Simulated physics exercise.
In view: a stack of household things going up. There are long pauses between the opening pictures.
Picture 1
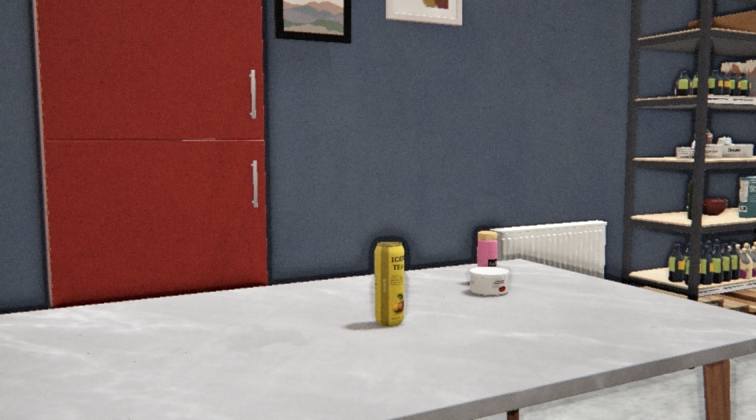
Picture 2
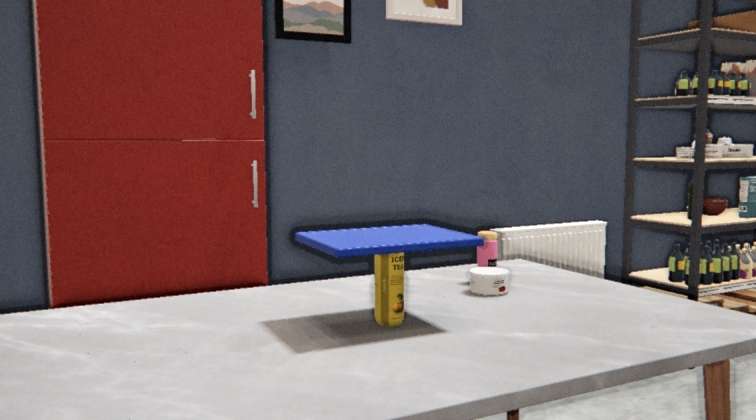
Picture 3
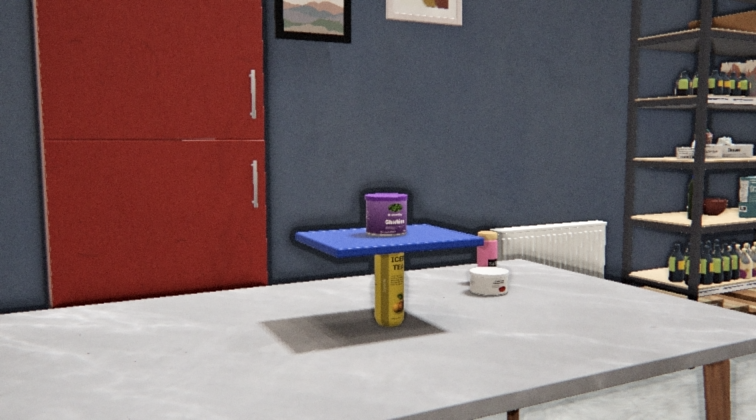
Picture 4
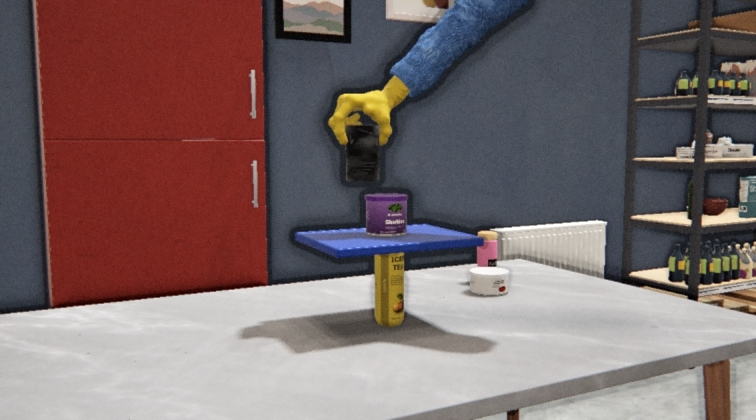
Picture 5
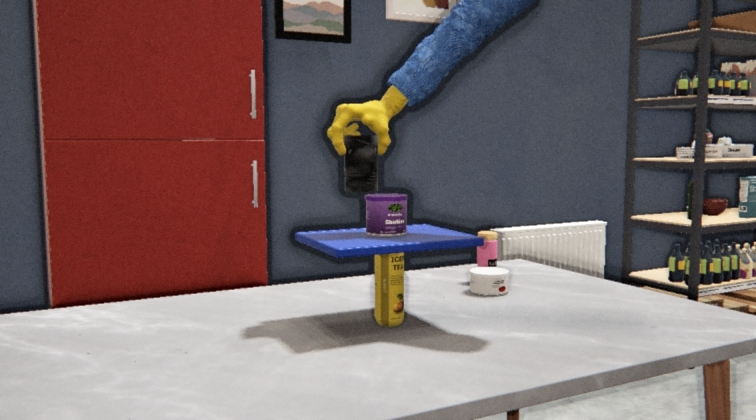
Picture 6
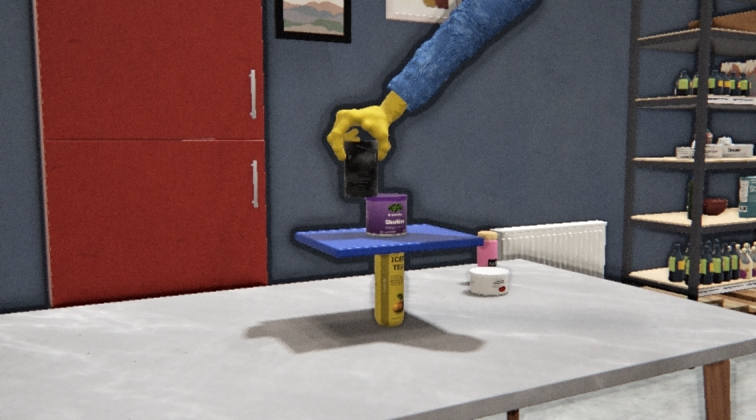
A yellow-gloved hand in a blue sleeve lowered a black cup slightly onto a purple tin, left of its middle, after a blue tray and then the tin had appeared above a yellow can.
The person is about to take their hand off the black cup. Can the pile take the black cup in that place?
As it turns out, it gives way.
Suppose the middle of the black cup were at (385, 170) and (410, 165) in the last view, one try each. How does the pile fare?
First try: It holds; second try: It loses its balance.
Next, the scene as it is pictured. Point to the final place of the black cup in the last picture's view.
Near (313, 220).
Then, 0.30 s past the last view, black cup now fallen.
Then, 0.50 s past the last view, things are still on the move.
Then, 1.70 s past the last view, nothing new.
Finally, fallen, black cup; the other 5 still in place. Final places as the last picture's camera would see them, black cup near (313, 220). The pile loses its balance.
